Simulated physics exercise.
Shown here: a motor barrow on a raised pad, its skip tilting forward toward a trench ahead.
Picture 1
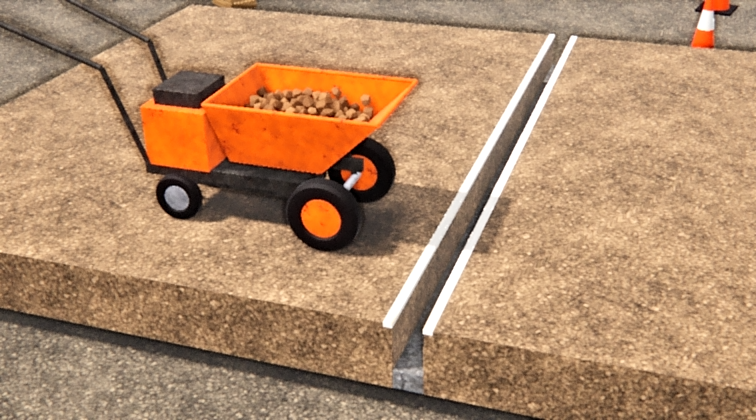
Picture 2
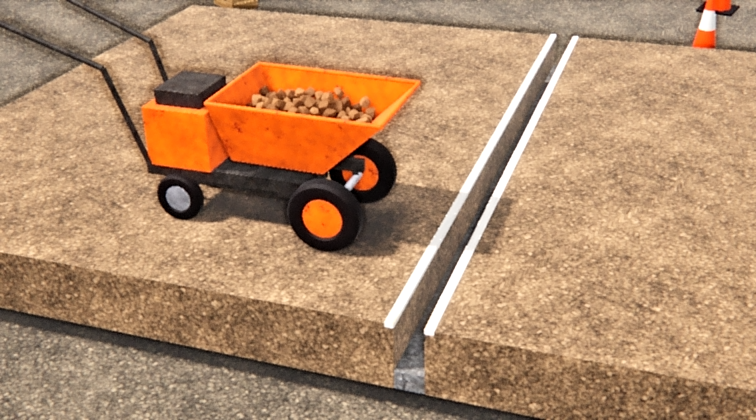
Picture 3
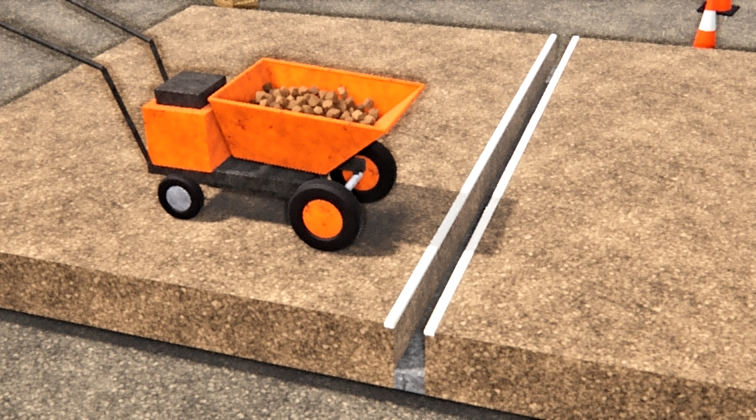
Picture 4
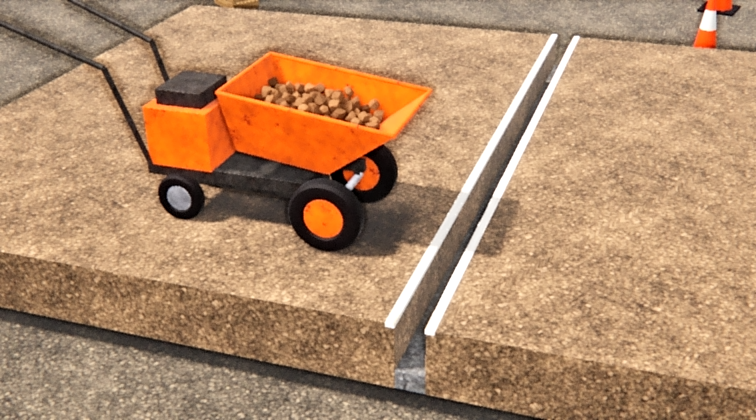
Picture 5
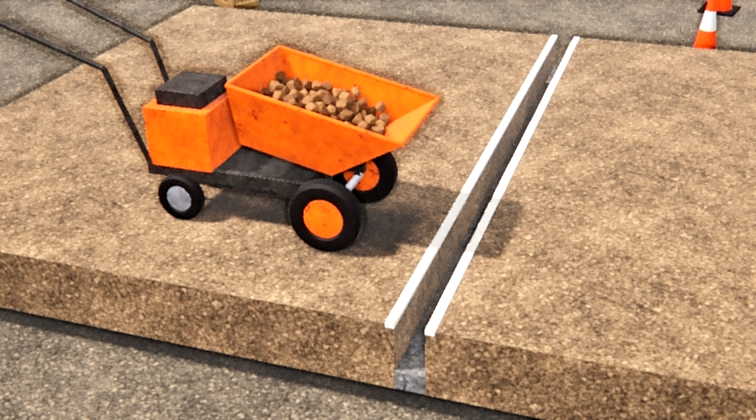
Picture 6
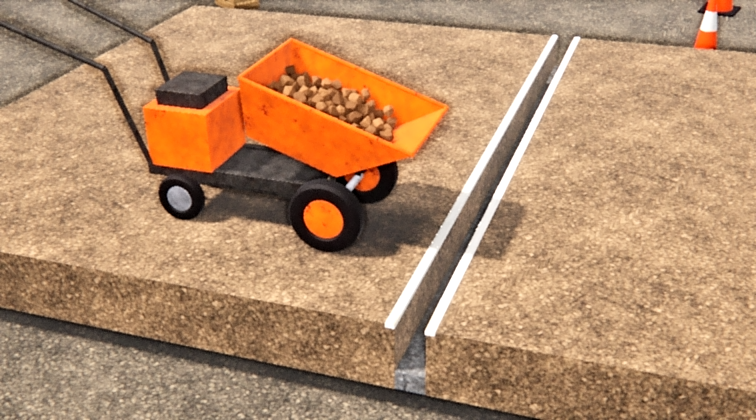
An orange skip full of brown clods tilts gradually forward on a parked motor barrow.
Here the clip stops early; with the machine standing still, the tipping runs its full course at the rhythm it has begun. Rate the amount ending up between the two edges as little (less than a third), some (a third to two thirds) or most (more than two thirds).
Little.
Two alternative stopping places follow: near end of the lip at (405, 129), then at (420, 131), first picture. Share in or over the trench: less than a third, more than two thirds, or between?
Spot one gives below one third, spot two gives under a third.
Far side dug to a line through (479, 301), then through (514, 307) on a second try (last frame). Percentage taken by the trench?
Roughly 90 percent first and 100 percent second.
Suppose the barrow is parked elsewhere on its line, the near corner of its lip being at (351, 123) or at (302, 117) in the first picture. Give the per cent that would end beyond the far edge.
20 % then 10 %.
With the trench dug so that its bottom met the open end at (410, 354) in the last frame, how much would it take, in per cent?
Something close to 20 per cent.
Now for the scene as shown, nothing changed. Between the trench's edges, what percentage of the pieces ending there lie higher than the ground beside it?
It works out at about 10 percent.
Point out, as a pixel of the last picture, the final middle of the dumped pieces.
Roughly pixel (502, 245).
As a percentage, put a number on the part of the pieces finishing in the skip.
It comes to about 20 percent.
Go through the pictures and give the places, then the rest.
The first frame shows lip of the skip at (378, 126), level; top of the load at (301, 111), clay clods; first edge of the trench at (408, 288); far edge at (446, 294), the trench under half as wide as the skip, and about as deep as wide.
The second frame shows lip of the skip at (381, 127), level; top of the load at (303, 112).
The third frame shows lip of the skip at (386, 131), tipped barely; top of the load at (291, 110).
The fourth frame shows lip of the skip at (393, 136), tipped a little; top of the load at (297, 107).
The fifth frame shows lip of the skip at (402, 145), tipped a little; top of the load at (288, 104).
The sixth frame shows lip of the skip at (412, 155), tipped clearly; top of the load at (295, 89); first edge of the trench at (410, 289); far edge at (448, 295).
Soon, skip tipped steeply; all in the skip.
A while on, skip tipped right over; about two thirds in the skip; a stray few in or heaped over the trench; about a third beyond it; a stray few falling.
Towards the end, skip tipped right over; about a quarter in the skip; about a quarter in or heaped over the trench; about half beyond it.
Finally, skip tipped right over; about a quarter in the skip; about a quarter in or heaped over the trench; about half beyond it.
